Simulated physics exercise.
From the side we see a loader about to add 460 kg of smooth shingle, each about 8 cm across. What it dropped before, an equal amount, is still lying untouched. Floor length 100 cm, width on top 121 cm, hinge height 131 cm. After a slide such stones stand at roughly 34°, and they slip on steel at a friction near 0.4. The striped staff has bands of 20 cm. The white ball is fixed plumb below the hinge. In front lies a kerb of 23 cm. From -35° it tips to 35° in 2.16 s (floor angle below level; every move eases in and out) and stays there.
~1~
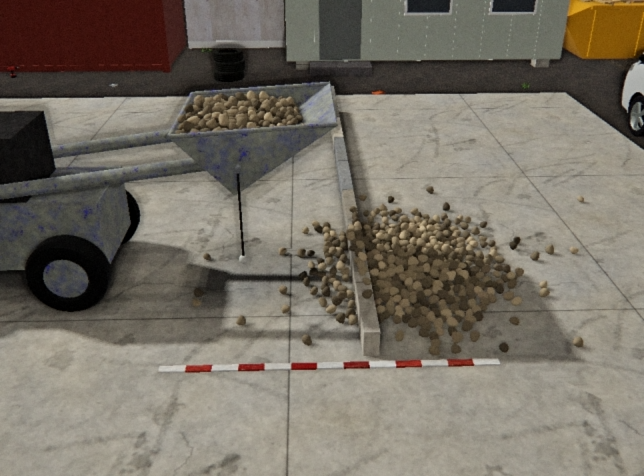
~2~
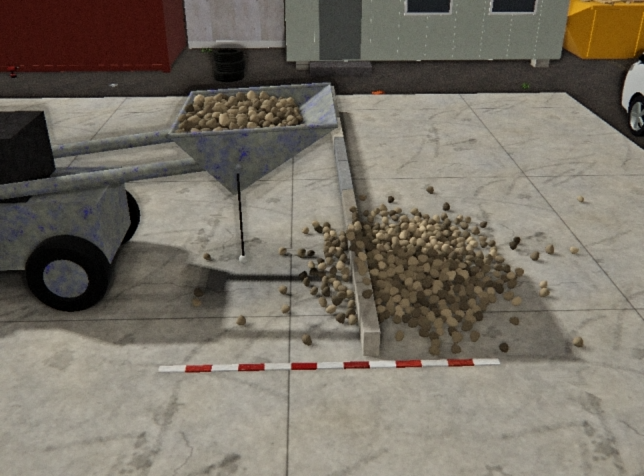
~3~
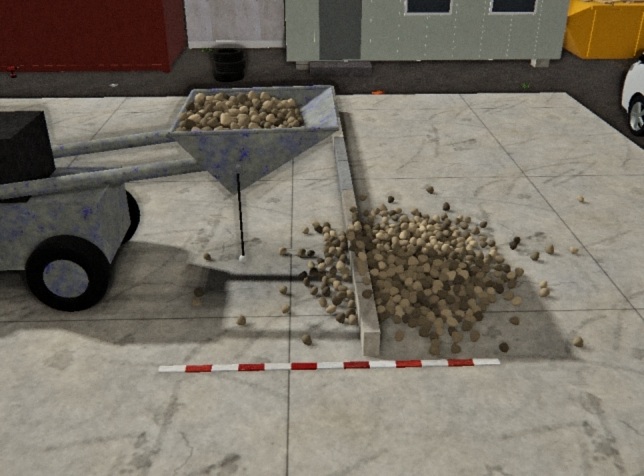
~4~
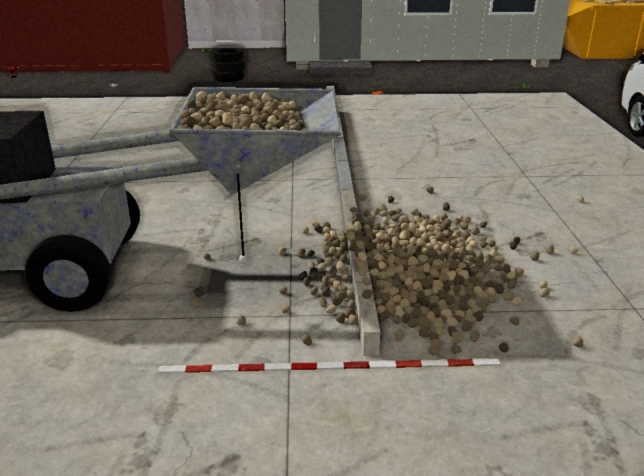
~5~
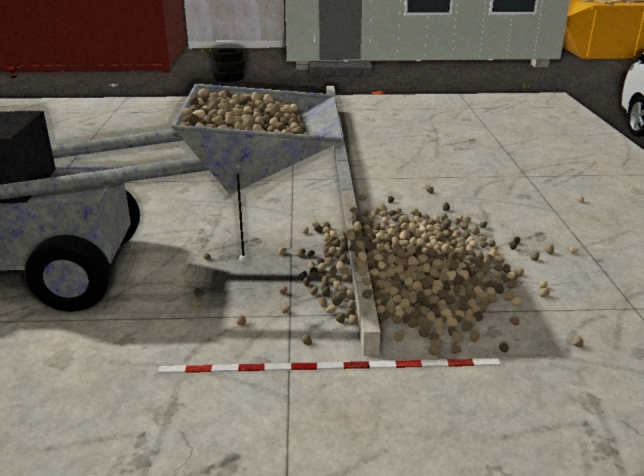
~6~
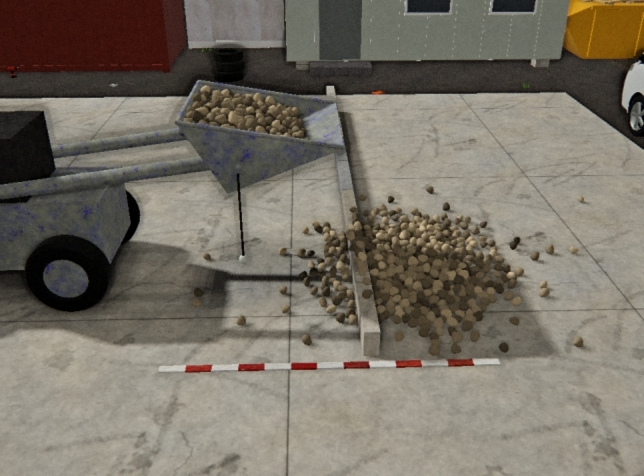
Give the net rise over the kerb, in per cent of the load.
Roughly 45 per cent of a load more.
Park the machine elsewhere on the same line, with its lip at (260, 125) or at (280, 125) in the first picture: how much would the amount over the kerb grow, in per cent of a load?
First some 0, then 0 per cent.
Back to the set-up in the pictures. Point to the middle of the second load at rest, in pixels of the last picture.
Around (347, 258).
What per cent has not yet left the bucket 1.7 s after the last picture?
Roughly 25 per cent is still inside.
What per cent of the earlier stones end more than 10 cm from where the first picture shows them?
About 10 per cent.
Then, 1.0 s after the last picture the floor is at 24°; in per cent of one load, 95 in the bucket, 18 on this side of the kerb, 87 over the kerb; the foremost stones are at (553, 260).
Then, 1.7 s after the last picture the floor is at 35°; in per cent of one load, 27 in the bucket, 67 on this side of the kerb, 107 over the kerb; the foremost stones are at (553, 260).
Then, 2.0 s after the last picture the floor is at 35°; in per cent of one load, 2 in the bucket, 75 on this side of the kerb, 123 over the kerb; the foremost stones are at (553, 260).
Then, 4.7 s after the last picture the floor is at 35°; in per cent of one load, 0 in the bucket, 68 on this side of the kerb, 132 over the kerb; the foremost stones are at (559, 264). Net gain over the kerb, 45.
